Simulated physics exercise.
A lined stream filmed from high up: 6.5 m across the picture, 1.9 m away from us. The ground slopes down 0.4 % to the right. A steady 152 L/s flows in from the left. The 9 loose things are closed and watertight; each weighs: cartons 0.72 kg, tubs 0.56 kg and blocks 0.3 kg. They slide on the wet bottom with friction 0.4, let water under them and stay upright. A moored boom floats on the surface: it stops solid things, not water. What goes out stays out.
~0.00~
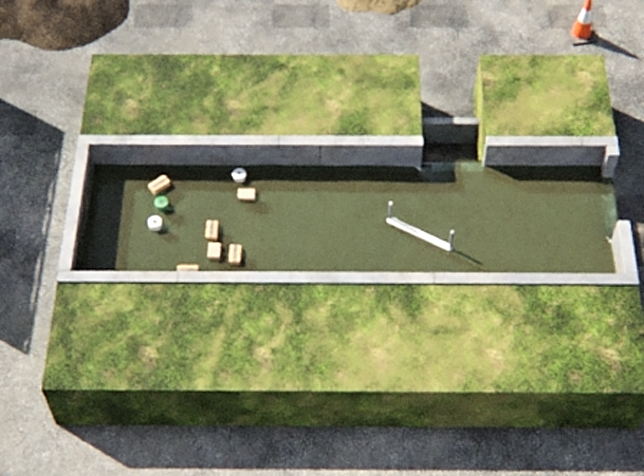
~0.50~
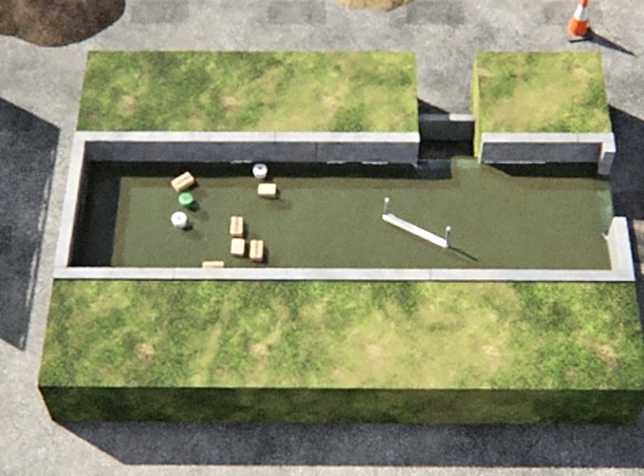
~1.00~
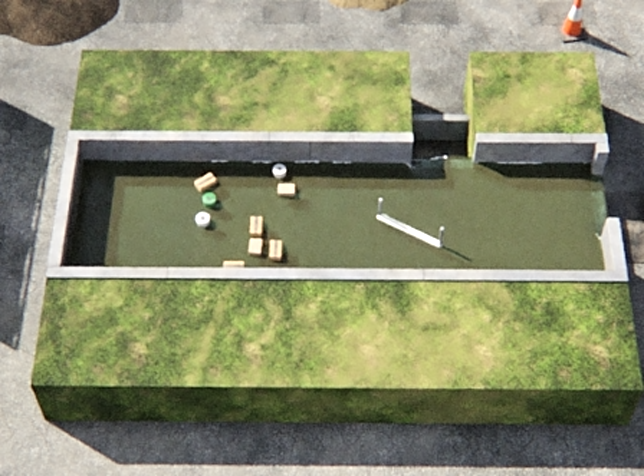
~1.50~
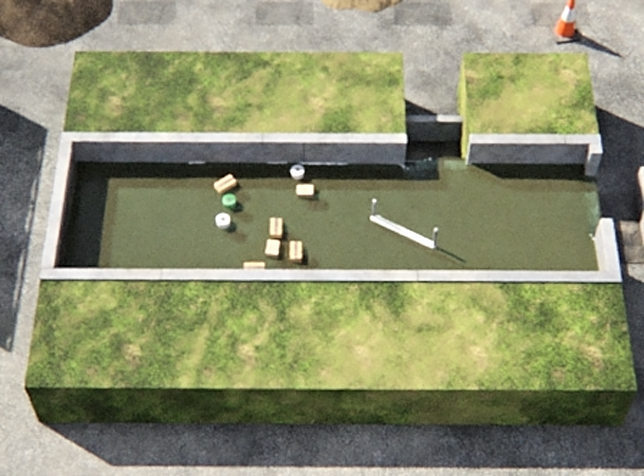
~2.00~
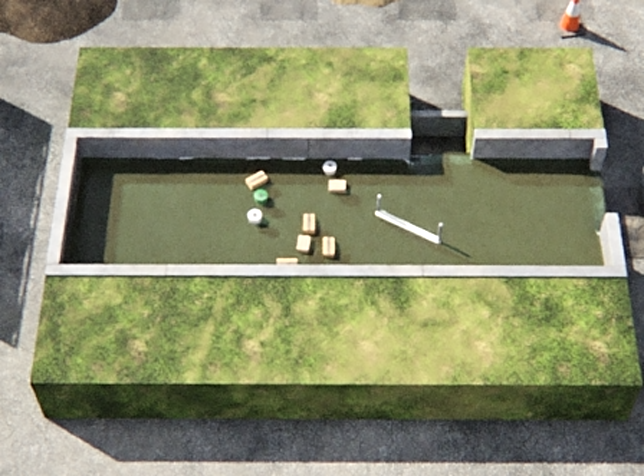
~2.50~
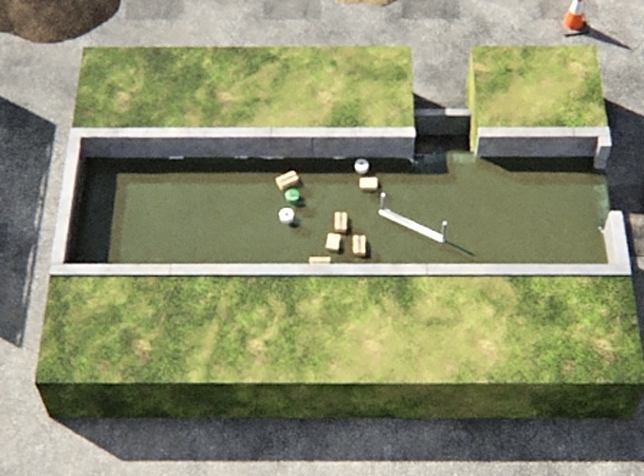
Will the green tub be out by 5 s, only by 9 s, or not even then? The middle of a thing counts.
It leaves between the two times.
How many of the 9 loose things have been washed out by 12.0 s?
7 of them.
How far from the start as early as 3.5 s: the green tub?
About 250 cm.
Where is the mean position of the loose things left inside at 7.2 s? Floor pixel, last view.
At about (493, 259).
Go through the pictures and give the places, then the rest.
The first picture shows the green tub at (161, 202), afloat; about 1620 L in view; 0 of 9 have shifted.
The second picture shows the green tub at (186, 198), afloat, 35 cm from its start; about 1630 L in view; 9 of 9 have shifted.
The third picture shows the green tub at (209, 198), afloat, 73 cm from its start; about 1630 L in view; 9 of 9 have shifted.
The fourth picture shows the green tub at (229, 200), afloat, 105 cm from its start; about 1620 L in view; 9 of 9 have shifted.
The fifth picture shows the green tub at (261, 195), afloat, 139 cm from its start; 12 cm deep round most things; 9 of 9 have shifted.
The sixth picture shows the green tub at (292, 195), afloat, 173 cm from its start; 12 cm deep round most things; 9 of 9 have shifted.
After 3.5 s the green tub is near (349, 194), 2.4 m from its start, afloat; 0 of 9 are out; 9 afloat.
After 7.2 s the green tub has gone out (at 7.0 s); 4 of 9 are out; 5 afloat.
After 12.0 s the green tub has gone out (at 7.0 s); 7 of 9 are out; 2 afloat.
After 16.0 s the green tub has gone out (at 7.0 s); 9 of 9 are out; 0 afloat.
